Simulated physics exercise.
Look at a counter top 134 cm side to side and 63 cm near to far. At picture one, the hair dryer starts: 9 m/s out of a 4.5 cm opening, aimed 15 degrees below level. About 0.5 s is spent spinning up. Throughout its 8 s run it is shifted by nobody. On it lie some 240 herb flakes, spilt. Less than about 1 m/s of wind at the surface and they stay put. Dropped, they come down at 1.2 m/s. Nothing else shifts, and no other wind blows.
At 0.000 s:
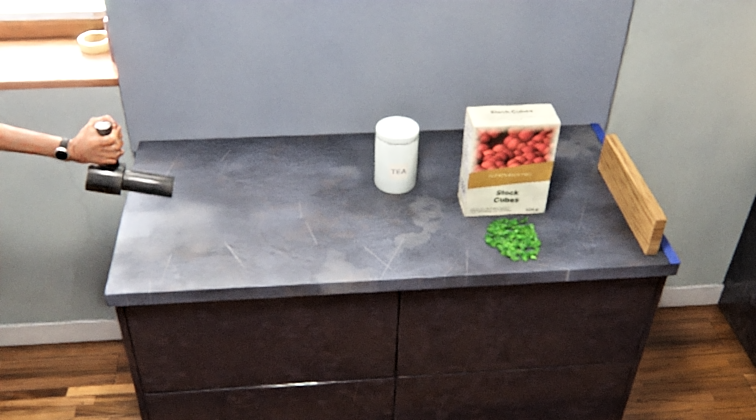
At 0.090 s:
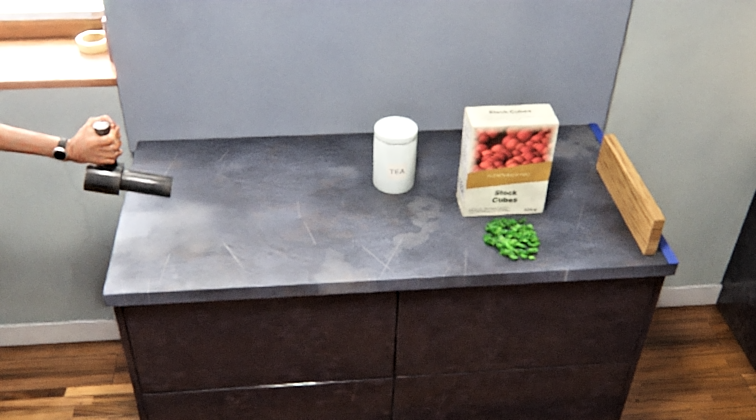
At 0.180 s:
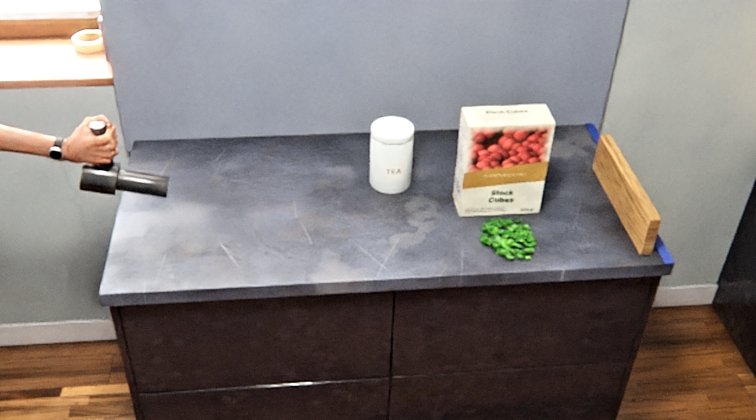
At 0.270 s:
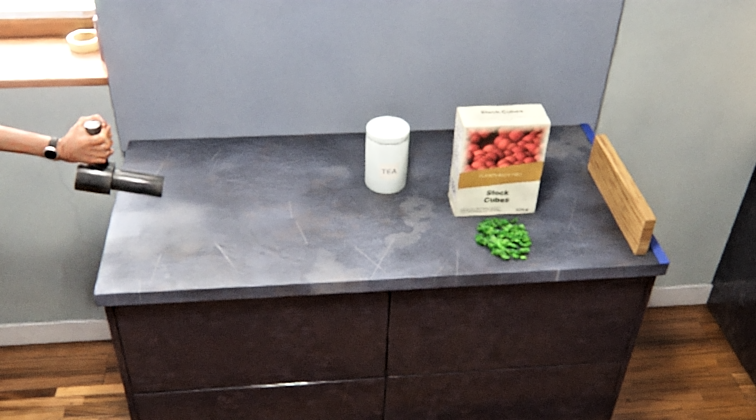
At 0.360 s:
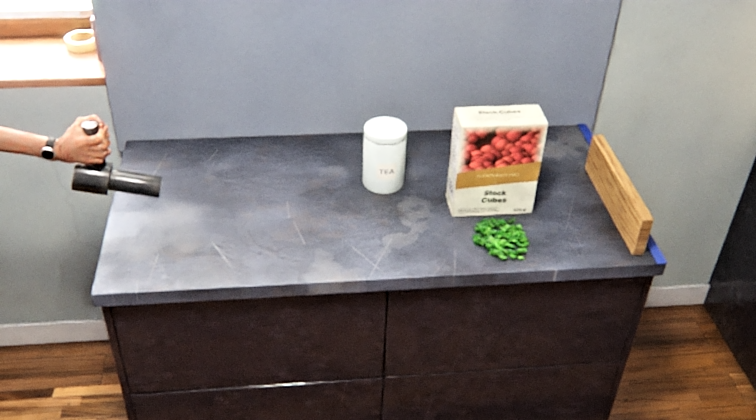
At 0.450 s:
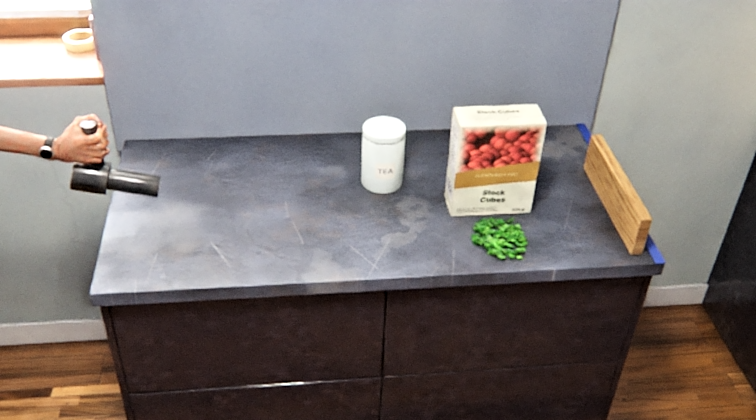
On a dark counter top, a hand holds a black hair dryer toward unmoving green flakes.
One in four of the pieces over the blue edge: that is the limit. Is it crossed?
The quarter limit holds.
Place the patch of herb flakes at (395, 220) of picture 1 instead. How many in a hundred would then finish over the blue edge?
In that case I'd expect around 1 percent.
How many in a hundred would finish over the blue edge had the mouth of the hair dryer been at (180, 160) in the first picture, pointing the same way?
Some 0 %.
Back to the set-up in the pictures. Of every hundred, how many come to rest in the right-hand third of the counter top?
It comes out near 15 in a hundred.
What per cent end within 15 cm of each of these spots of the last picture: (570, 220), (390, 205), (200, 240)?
In turn about 15 %, 0 %, 0 %.
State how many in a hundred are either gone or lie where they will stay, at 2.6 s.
Estimate: Close to 80 %.
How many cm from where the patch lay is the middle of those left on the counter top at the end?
Roughly 30 centimetres.
After 1.6 s, 0 % are over the blue edge; the middle of those still in play is near (616, 237); 71 % have settled or left.
After 2.6 s, 0 % are over the blue edge; the middle of those still in play is near (615, 237); 80 % have settled or left.
After 4.4 s, 0 % are over the blue edge; the middle of those still in play is near (614, 234); 84 % have settled or left.
After 8.0 s, at the end, 0 % are over the blue edge; the middle of those still in play is near (613, 233).
